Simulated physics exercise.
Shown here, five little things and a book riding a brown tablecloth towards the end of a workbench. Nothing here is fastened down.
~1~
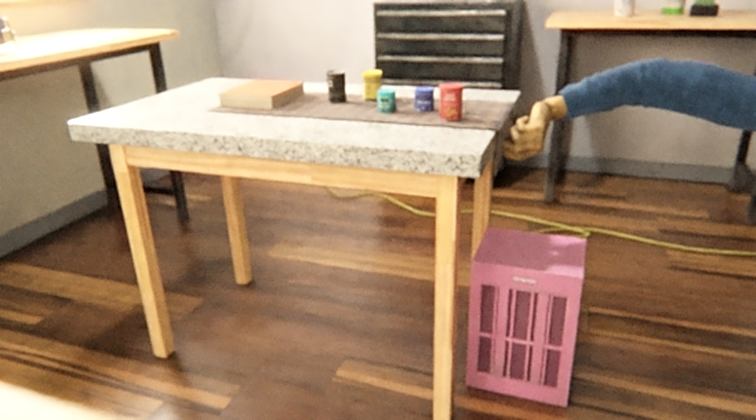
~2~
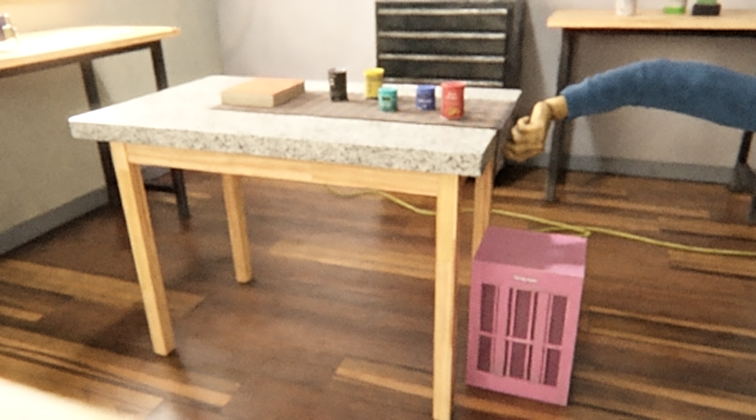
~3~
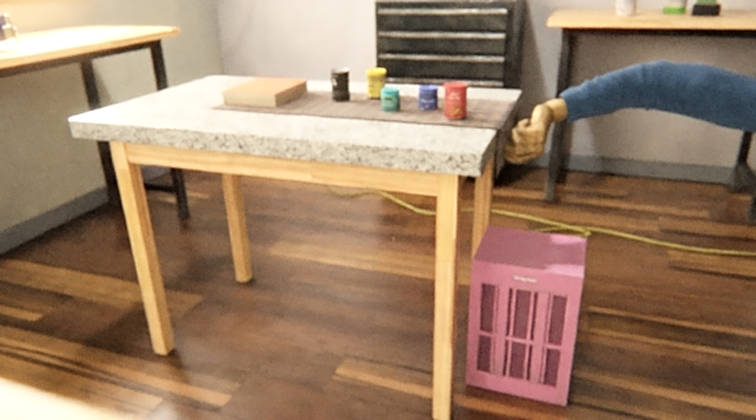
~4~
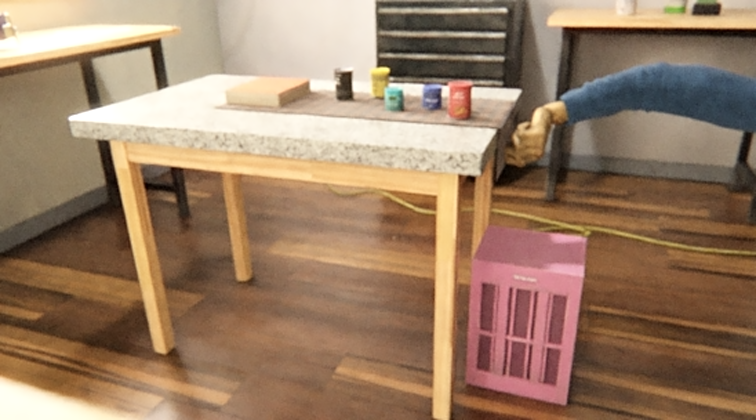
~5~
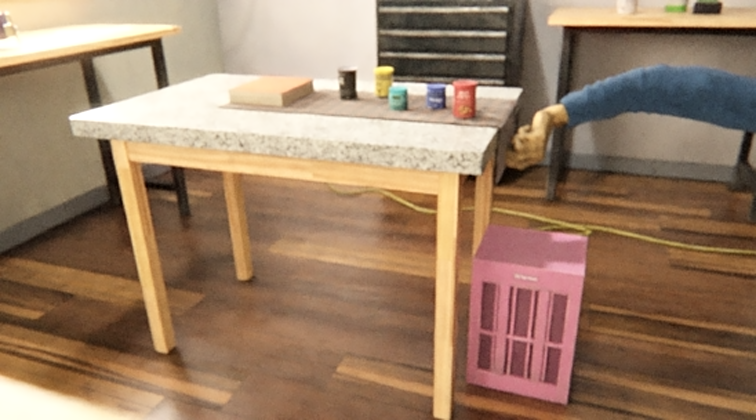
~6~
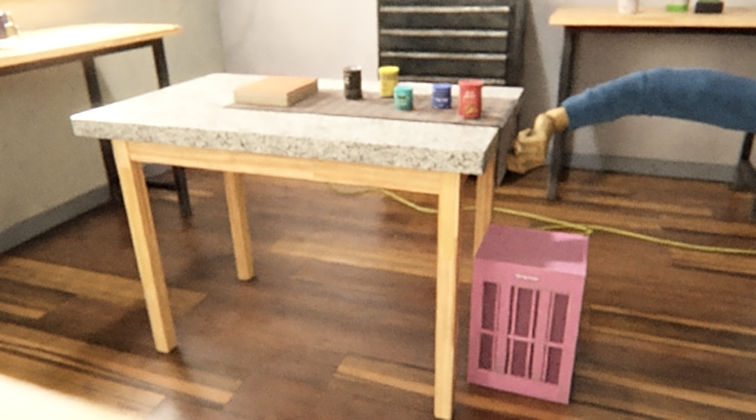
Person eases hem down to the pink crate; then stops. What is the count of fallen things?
The count of things that fall is two.
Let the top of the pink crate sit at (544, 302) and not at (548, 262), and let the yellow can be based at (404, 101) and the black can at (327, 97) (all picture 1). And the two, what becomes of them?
The yellow can does not stay aboard, and the black can stays aboard.
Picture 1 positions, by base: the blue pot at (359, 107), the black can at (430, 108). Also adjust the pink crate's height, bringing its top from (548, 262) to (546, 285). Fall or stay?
Blue pot: Safe; black can: Lost.
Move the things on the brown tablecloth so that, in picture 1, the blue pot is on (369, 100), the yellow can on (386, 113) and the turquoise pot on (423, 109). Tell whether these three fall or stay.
Outcome: Blue pot is still in place, yellow can is still in place, turquoise pot is gone.
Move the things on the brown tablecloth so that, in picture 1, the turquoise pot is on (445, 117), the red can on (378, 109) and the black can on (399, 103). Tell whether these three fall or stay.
Here's the result: The turquoise pot leaves the top, the red can remains in place and the black can remains in place.
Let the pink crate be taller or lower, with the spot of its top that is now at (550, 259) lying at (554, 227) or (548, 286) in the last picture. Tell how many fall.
We'd get 1 in the first case and 3 in the second.
A little later, hem near (505, 212); red can gone.
Next, hem on the crate; red can and blue pot gone.
When it is over, hem on the crate; red can and blue pot gone. Over the edge go two.
